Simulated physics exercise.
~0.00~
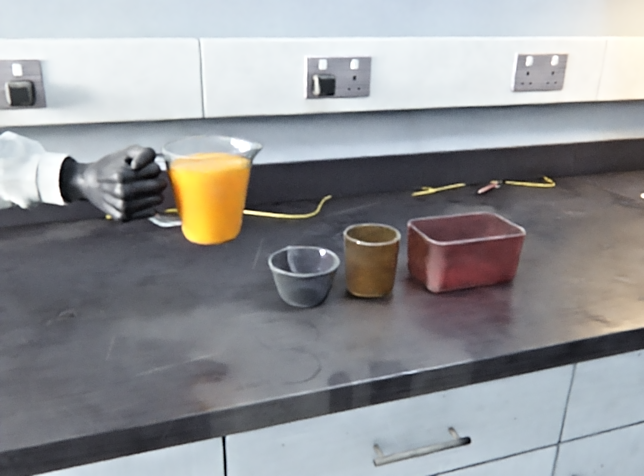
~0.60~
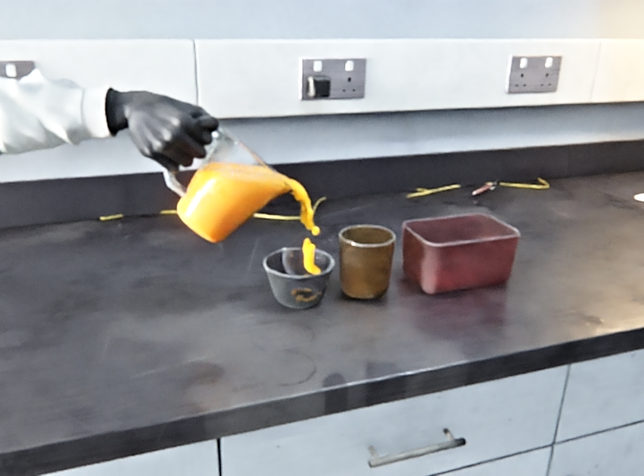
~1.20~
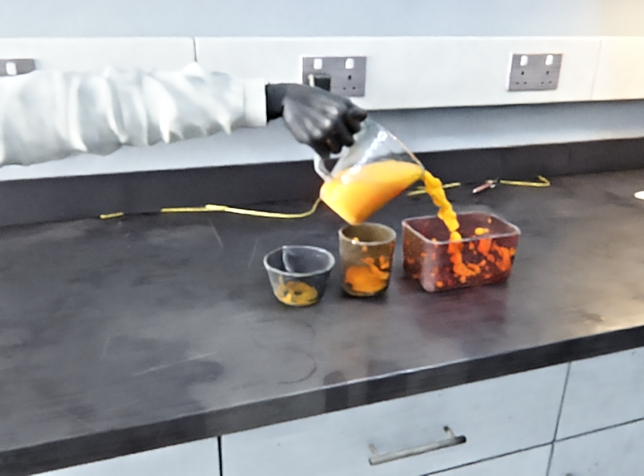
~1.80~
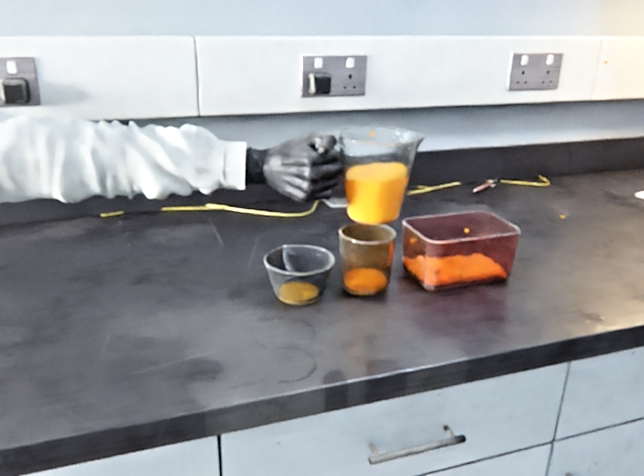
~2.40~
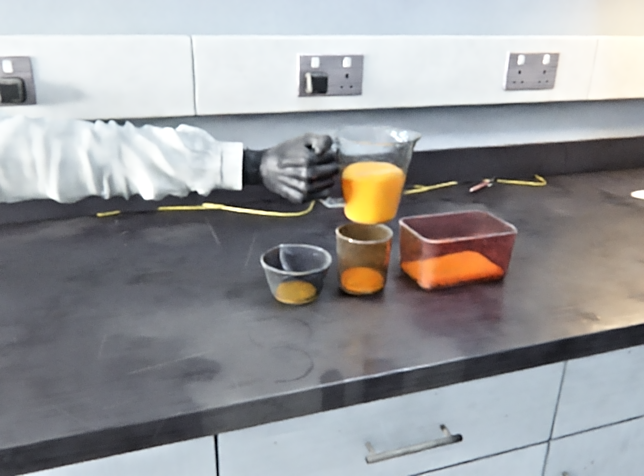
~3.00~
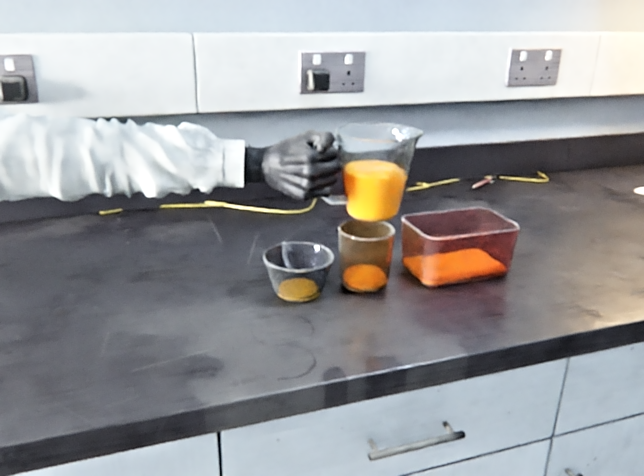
A black-gloved hand tilted a clear jug of orange juice and swept it rightwards, pouring into a small cup, a brown tumbler and a red oblong tub, then levelled it, leaving some juice in all three and the jug still partly full.
